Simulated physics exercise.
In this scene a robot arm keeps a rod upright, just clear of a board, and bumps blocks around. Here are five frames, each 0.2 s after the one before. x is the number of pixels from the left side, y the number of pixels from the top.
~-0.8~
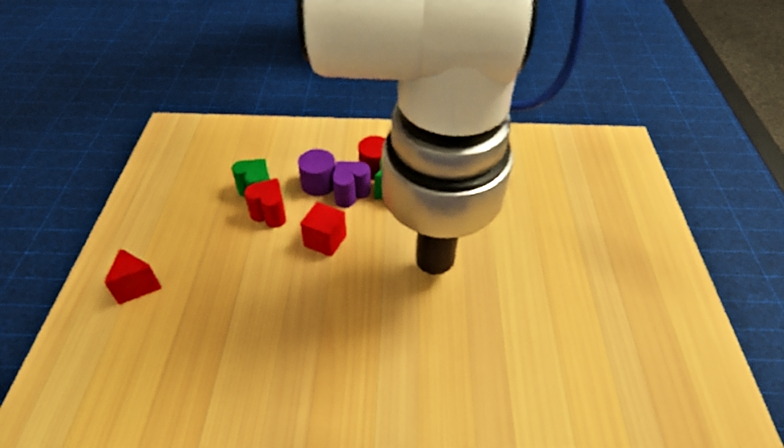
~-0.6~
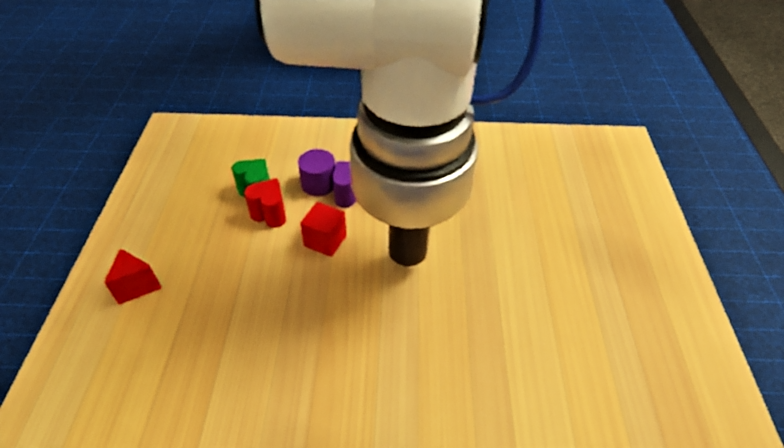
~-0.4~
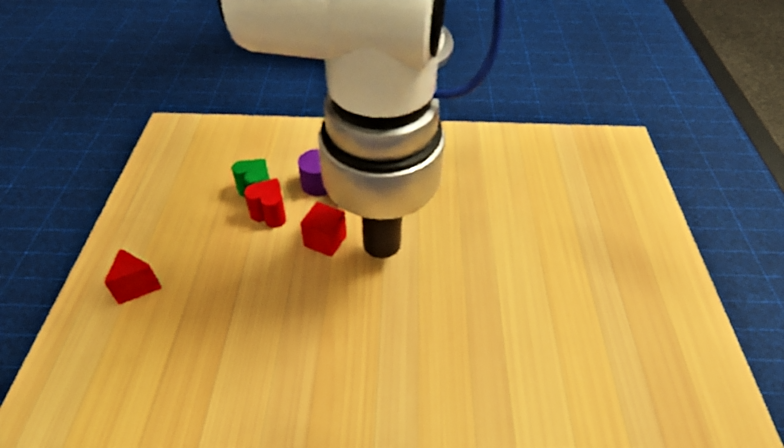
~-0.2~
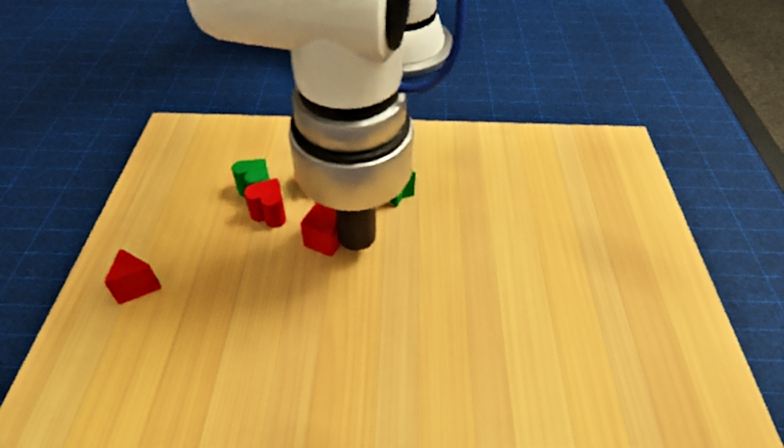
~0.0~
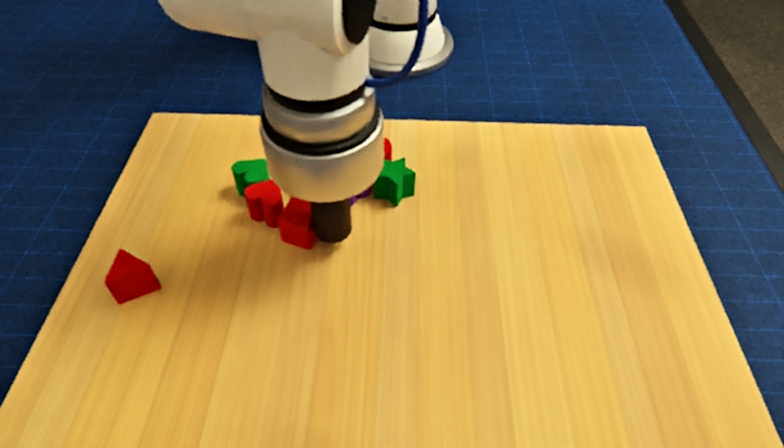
In the video, a robot arm with a dark rod moves left just above a wooden board holding red, green and purple blocks, then the rod pushes a red cube a short way left toward a red heart.
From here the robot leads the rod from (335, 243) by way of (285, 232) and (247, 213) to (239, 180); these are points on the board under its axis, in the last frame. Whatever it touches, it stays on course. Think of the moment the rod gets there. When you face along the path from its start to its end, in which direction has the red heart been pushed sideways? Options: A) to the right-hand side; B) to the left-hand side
B
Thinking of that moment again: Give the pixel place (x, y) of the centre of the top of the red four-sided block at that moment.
It will likely be found at (203, 203).
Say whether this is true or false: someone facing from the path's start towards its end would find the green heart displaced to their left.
False
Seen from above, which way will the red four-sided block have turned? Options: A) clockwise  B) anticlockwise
Answer: B.
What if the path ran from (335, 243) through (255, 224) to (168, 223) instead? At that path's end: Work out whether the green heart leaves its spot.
Well, the green heart shifts from its place.
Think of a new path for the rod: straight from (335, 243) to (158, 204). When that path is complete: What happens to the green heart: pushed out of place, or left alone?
It is carried off its spot.
On the path given first. One third of the way, rod (282, 218); green heart (244, 160), turned 35° clockwise; red heart (227, 183), turned 50° clockwise; red four-sided block (246, 205), turned 20° anticlockwise.
Two thirds of the way, rod (242, 198); green heart (244, 160), turned 35° clockwise; red heart (207, 178), turned 100° clockwise; red four-sided block (204, 203), turned 30° anticlockwise.
At the end, rod (235, 166); green heart (249, 134), turned 80° clockwise; red heart (201, 176), turned 100° clockwise; red four-sided block (203, 203), turned 35° anticlockwise; purple heart still.
